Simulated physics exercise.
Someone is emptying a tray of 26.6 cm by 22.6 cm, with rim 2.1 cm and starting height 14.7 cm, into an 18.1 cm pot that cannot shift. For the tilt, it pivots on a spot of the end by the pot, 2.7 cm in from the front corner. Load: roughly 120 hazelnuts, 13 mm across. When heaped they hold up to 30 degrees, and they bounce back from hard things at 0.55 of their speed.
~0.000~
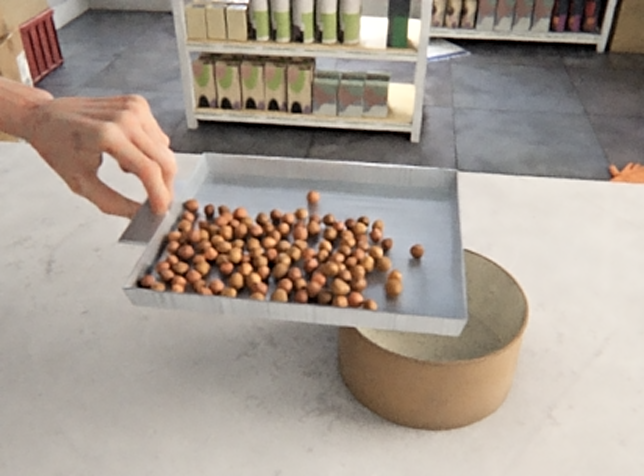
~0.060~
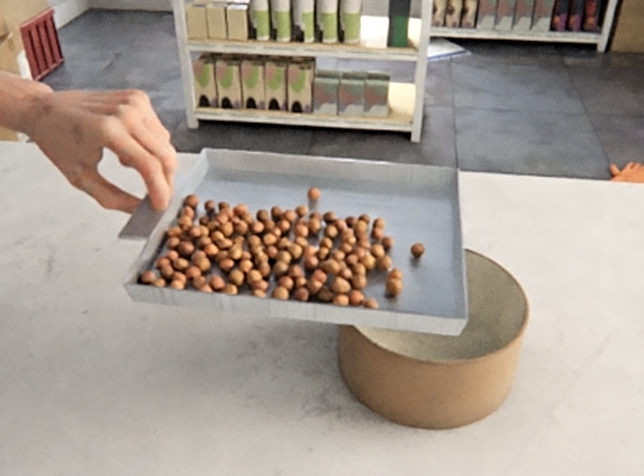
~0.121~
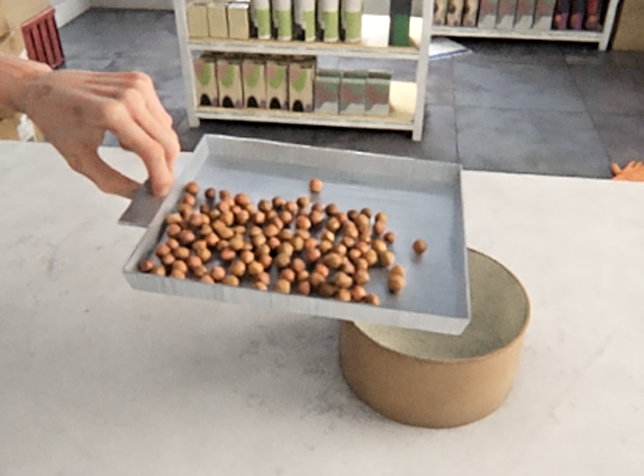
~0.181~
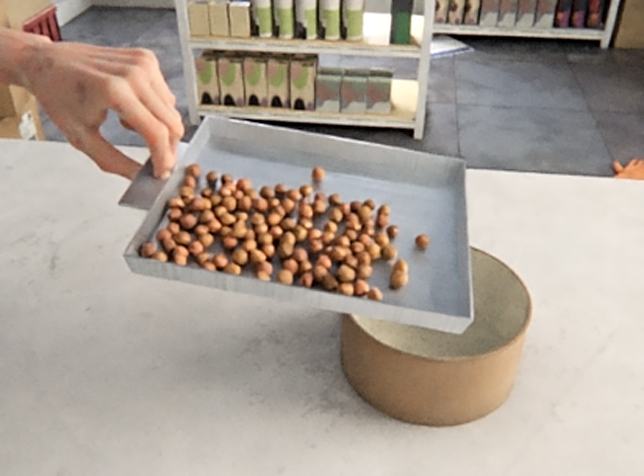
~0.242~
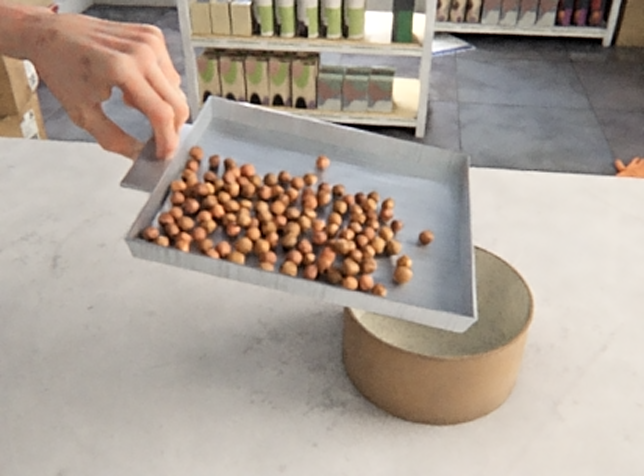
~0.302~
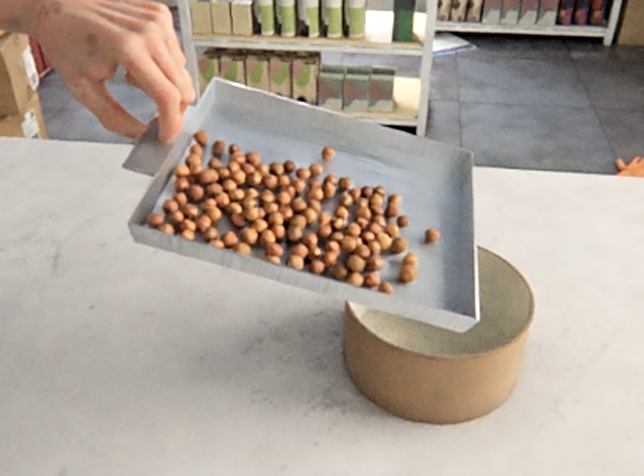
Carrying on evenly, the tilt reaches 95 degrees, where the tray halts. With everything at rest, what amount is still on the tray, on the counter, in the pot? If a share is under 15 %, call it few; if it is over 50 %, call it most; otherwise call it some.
I would say left on the tray: Few, counter: Most, pot: Few.
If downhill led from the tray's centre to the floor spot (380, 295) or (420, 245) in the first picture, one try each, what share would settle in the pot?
Roughly 0 per cent on the first try and 55 per cent on the second.
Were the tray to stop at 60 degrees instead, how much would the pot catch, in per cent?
Roughly 0 %.
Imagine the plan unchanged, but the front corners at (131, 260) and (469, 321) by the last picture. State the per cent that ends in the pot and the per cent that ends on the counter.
Pot: 0, counter: 100.
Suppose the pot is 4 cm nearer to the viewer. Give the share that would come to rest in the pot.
Around 25 per cent.
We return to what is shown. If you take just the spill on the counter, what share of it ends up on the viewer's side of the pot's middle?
Estimate: Close to 90 per cent of the pieces.
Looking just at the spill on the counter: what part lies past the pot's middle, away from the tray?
Around 90 in a hundred.
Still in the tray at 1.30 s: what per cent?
Estimate: Near 100 in a hundred.
After 0.90 s, tilt 53 degrees; the tray holds 100 %, the pot 0 %.
Then, at 1.30 s, tilt 78 degrees; the tray holds 100 %, the pot 0 %.
Then, at 1.79 s, tilt 95 degrees; the tray holds 10 %, the pot 0 %.
At rest (2.9 s), tray 0 %, counter 100 %, pot 0 %.
